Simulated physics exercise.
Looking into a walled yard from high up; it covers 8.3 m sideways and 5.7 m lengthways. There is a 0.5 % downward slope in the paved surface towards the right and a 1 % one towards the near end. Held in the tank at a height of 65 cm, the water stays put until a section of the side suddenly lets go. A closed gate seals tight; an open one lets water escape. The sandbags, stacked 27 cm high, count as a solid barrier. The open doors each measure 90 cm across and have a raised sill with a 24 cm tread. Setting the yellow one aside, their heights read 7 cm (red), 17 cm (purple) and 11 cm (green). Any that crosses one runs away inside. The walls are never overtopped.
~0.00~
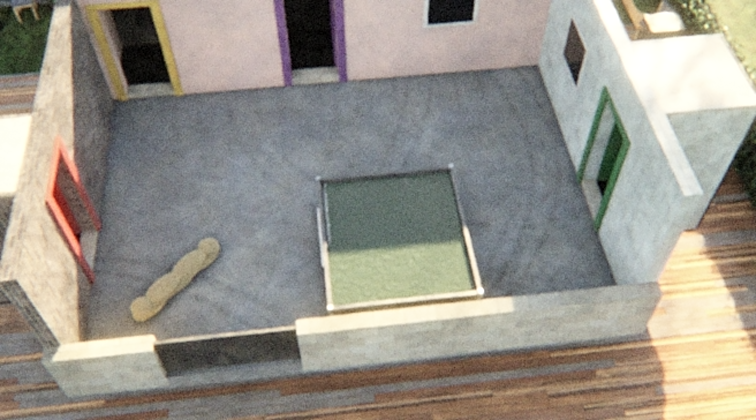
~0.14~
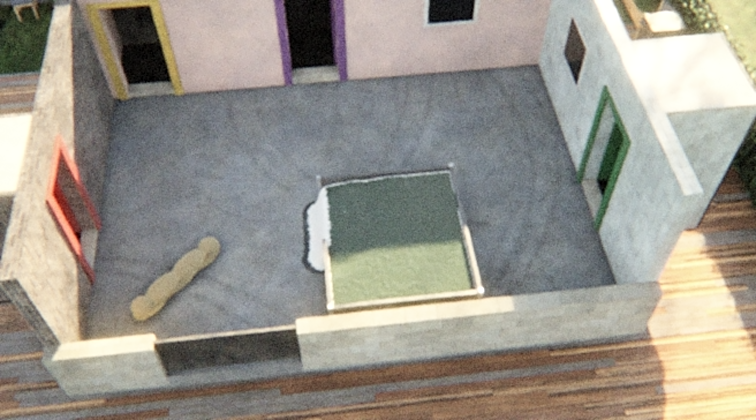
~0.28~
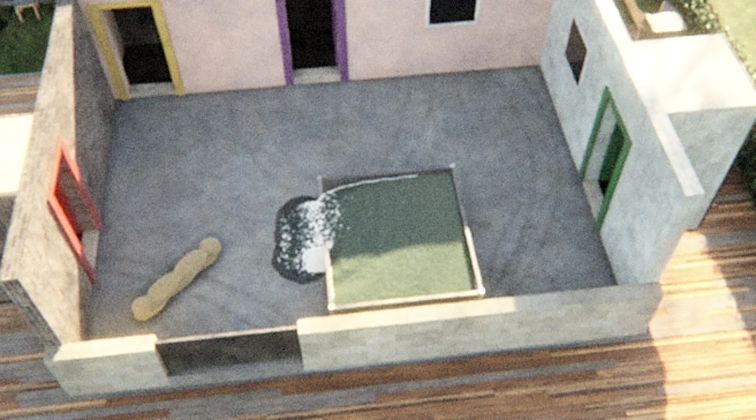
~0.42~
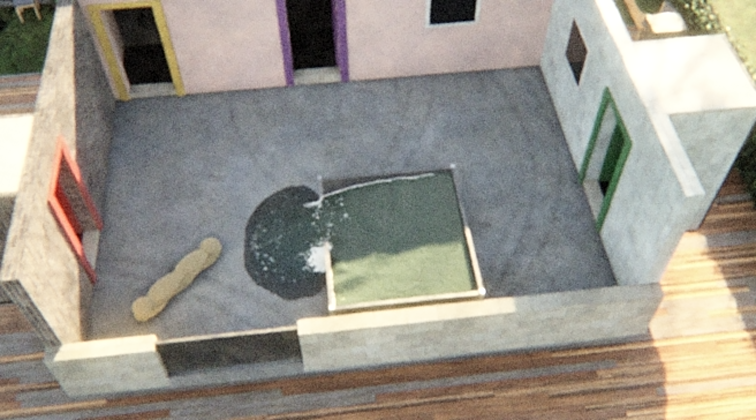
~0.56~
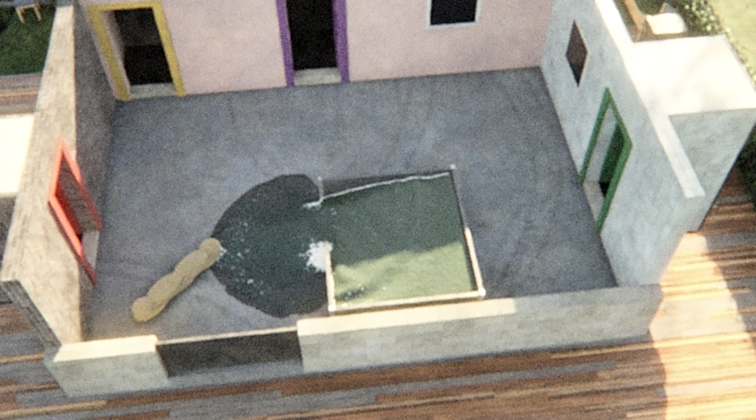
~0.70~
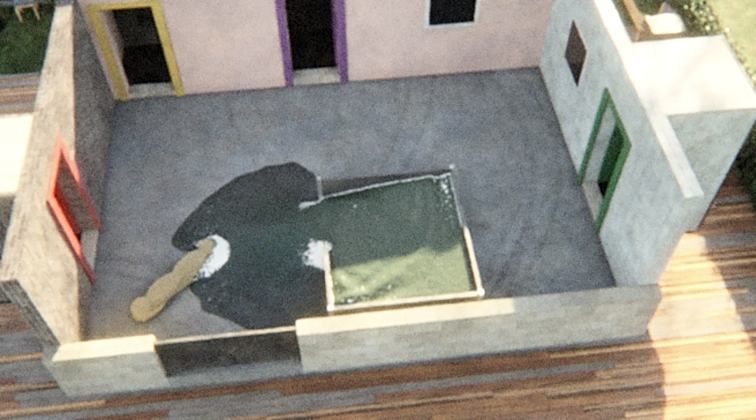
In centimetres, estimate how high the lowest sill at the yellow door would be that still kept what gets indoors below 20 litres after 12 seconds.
It comes to roughly 20 cm.
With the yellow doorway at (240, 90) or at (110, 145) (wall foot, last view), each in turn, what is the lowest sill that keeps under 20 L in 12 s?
You'd want about 8.5 cm there first, then about 16 cm.
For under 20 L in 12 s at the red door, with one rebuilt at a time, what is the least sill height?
Red door - some 15 centimetres.
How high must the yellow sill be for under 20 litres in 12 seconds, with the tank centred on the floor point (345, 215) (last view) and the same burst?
Then about 24 centimetres at the least.
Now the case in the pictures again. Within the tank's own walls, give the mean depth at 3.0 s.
I'd put it near 33 cm.
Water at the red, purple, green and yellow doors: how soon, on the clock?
Red 1.1 seconds, purple 4.5 seconds, green 8.5 seconds, yellow 2.4 seconds.
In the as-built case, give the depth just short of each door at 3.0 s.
Red door 17 cm, purple door 0 cm, green door 0 cm, yellow door 23 cm.
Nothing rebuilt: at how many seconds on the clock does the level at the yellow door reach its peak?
Near 3.2 seconds.
After 1.4 s water covers 25 % of the floor, deepest (36 cm) near (316, 231); it has not reached the yellow door.
After 3.0 s water covers 40 % of the floor, deepest (34 cm) near (114, 110); 23 cm at the yellow door, 8 litres in over its 11 cm sill.
After 12.0 s water covers 95 % of the floor, deepest (16 cm) near (325, 336); 4 cm at the yellow door, 161 litres in over its 11 cm sill.
At the yellow door as built, the water arrived by 2.4 s and peaked near 25 cm at 3.2 s.
With a sill of 17.5 cm, 39 litres would have come in within the 12 s; with 24 cm, 9 litres. So under 20 litres takes about 20 cm.
